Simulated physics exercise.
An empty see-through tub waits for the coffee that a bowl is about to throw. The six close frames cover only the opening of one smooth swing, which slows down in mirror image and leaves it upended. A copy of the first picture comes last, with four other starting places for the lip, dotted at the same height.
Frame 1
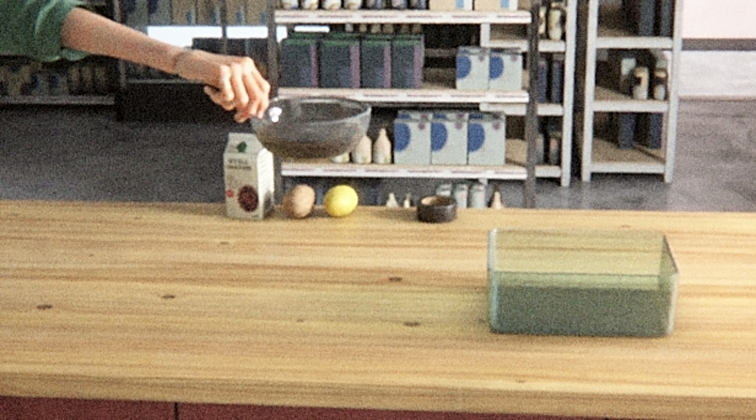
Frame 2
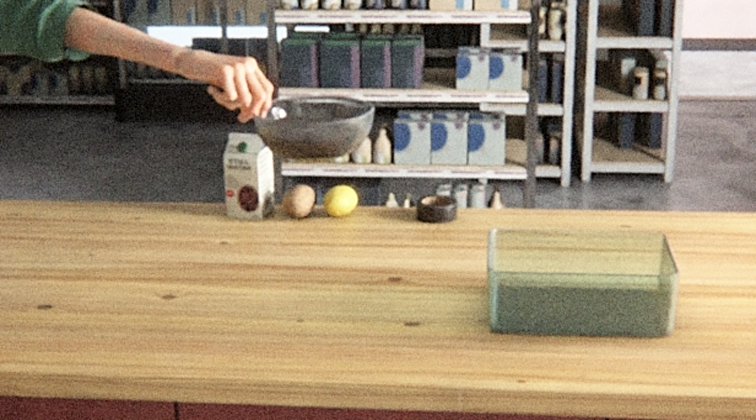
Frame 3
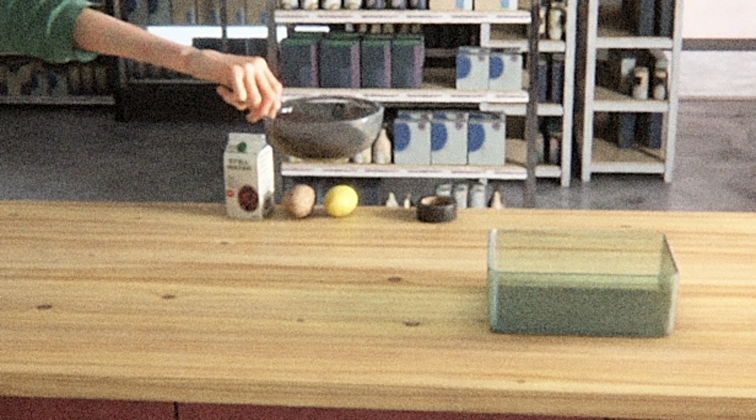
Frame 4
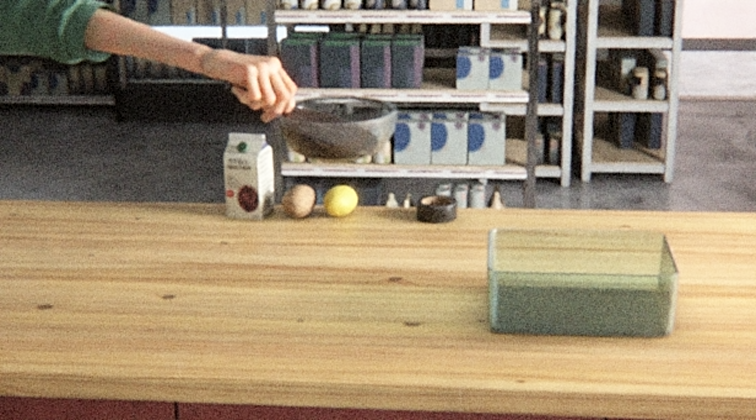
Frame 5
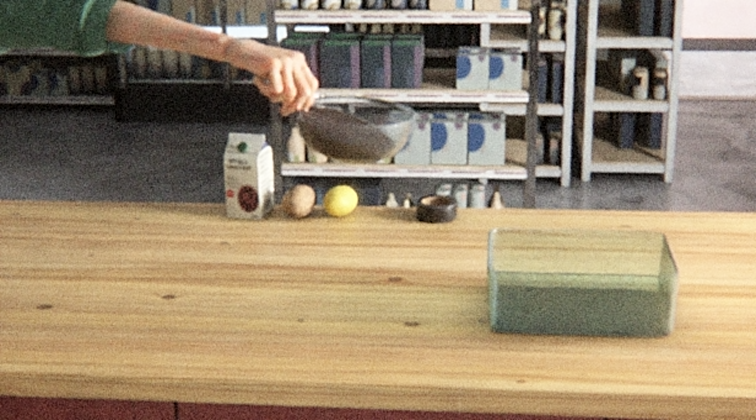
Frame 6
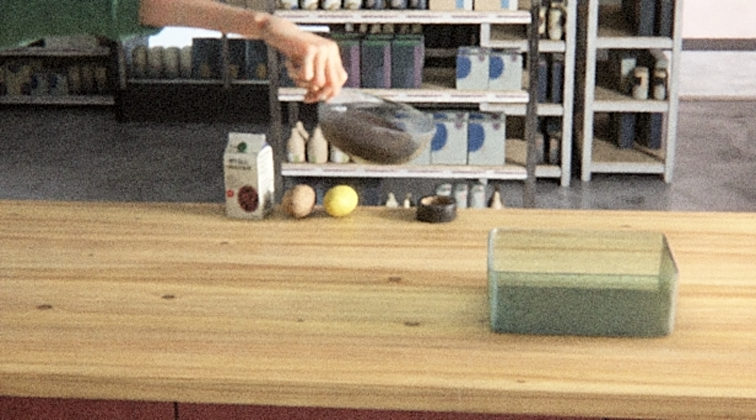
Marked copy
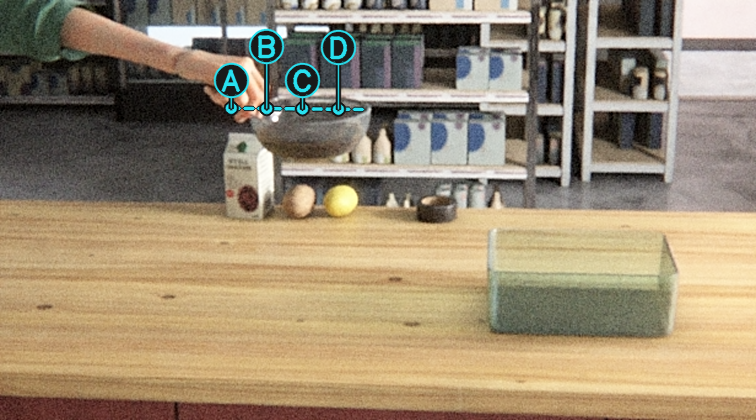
A dark bowl held by a hand in a green sleeve moves slowly right above a wooden counter, then tilts rightward, while a see-through tub, a carton, a yellow lemon and other small items stay still.
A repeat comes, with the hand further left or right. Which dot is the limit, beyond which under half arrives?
D.
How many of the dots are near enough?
One.
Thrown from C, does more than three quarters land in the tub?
No, it does not.
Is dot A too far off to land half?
Yes.
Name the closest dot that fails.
C.
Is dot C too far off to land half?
Yes, it does.
On the marked copy, A at (231, 108); B at (266, 108); C at (302, 108); D at (338, 109).
Choosing A, about 0 % lands in the tub, 100 % falls short.
Choosing B, about 0 % lands in the tub, 99 % falls short.
Choosing C, about 32 % lands in the tub, 63 % falls short and 5 % goes beside or beyond.
Choosing D, about 64 % lands in the tub, 26 % falls short and 9 % goes beside or beyond.
